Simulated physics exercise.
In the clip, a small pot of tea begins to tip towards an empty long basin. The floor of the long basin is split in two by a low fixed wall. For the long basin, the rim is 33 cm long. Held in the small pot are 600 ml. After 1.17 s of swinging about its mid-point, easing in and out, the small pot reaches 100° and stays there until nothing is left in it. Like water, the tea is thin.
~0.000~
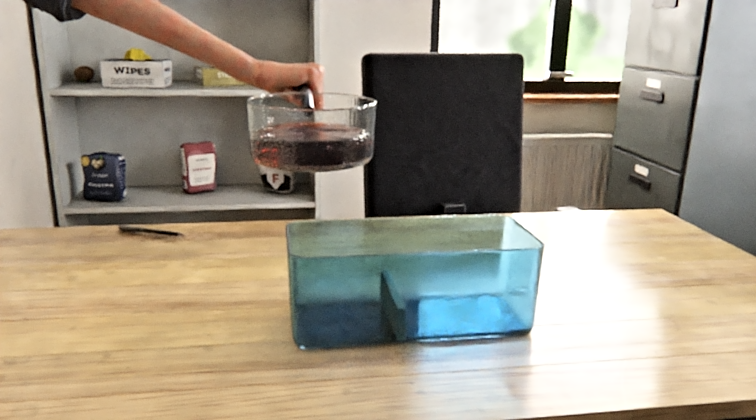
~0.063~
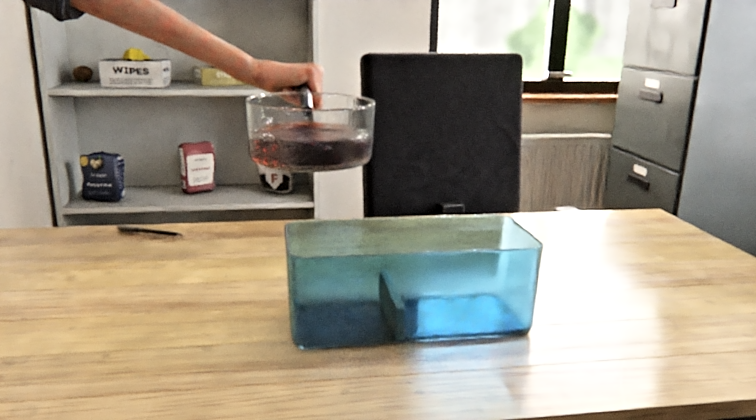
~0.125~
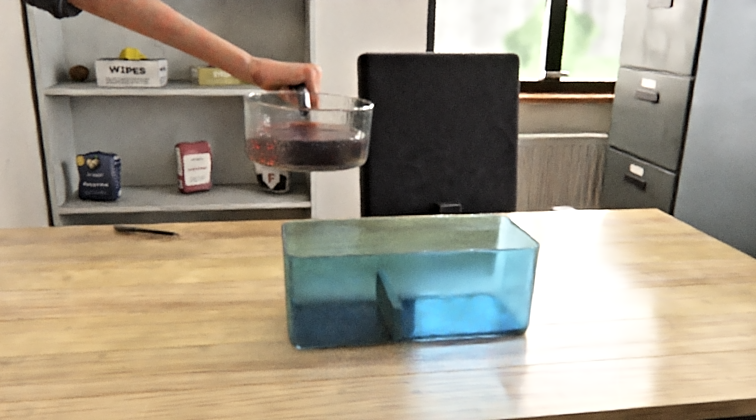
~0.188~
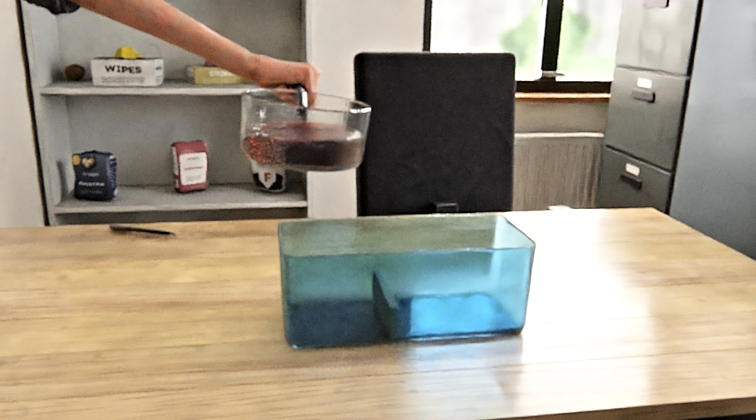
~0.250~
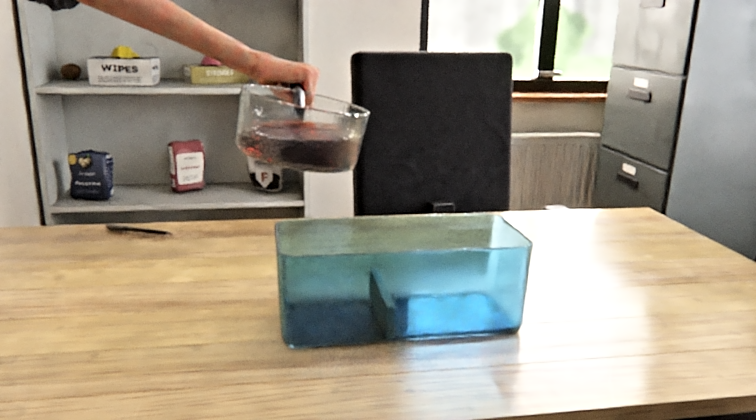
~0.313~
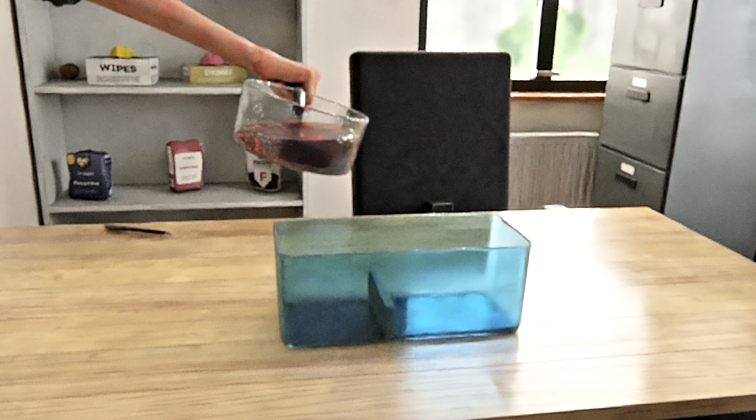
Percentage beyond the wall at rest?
64 per cent.
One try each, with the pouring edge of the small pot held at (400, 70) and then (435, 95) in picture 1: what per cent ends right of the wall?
The first try gives around 95 percent, the second around 95 percent.
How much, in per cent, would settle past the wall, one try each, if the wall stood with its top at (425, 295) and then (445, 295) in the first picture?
The first gives near 15 per cent and the second near 5 per cent.
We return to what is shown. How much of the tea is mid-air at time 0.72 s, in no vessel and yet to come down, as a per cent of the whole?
Near 30 per cent at that moment.
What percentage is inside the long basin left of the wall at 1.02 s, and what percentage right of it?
Around 12 percent on the left and 58 on the right.
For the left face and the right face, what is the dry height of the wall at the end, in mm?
Looks like roughly 34 mm on the left and roughly 30 mm on the right.
Then, 0.72 s in, the tilt is 68° and 63 per cent is still to pour, 1 is left of the wall and 6 right of it.
Then, 1.02 s in, the tilt is 96° and 16 per cent is still to pour, 12 is left of the wall and 58 right of it.
Then, 1.33 s in, the tilt is 100° and 2 per cent is still to pour, 32 is left of the wall and 64 right of it.
Then, 1.67 s in, the tilt is 100° and 0 per cent is still to pour, 35 is left of the wall and 64 right of it.
Finally, 35 per cent lies left of the wall, 64 right of it and 1 outside.
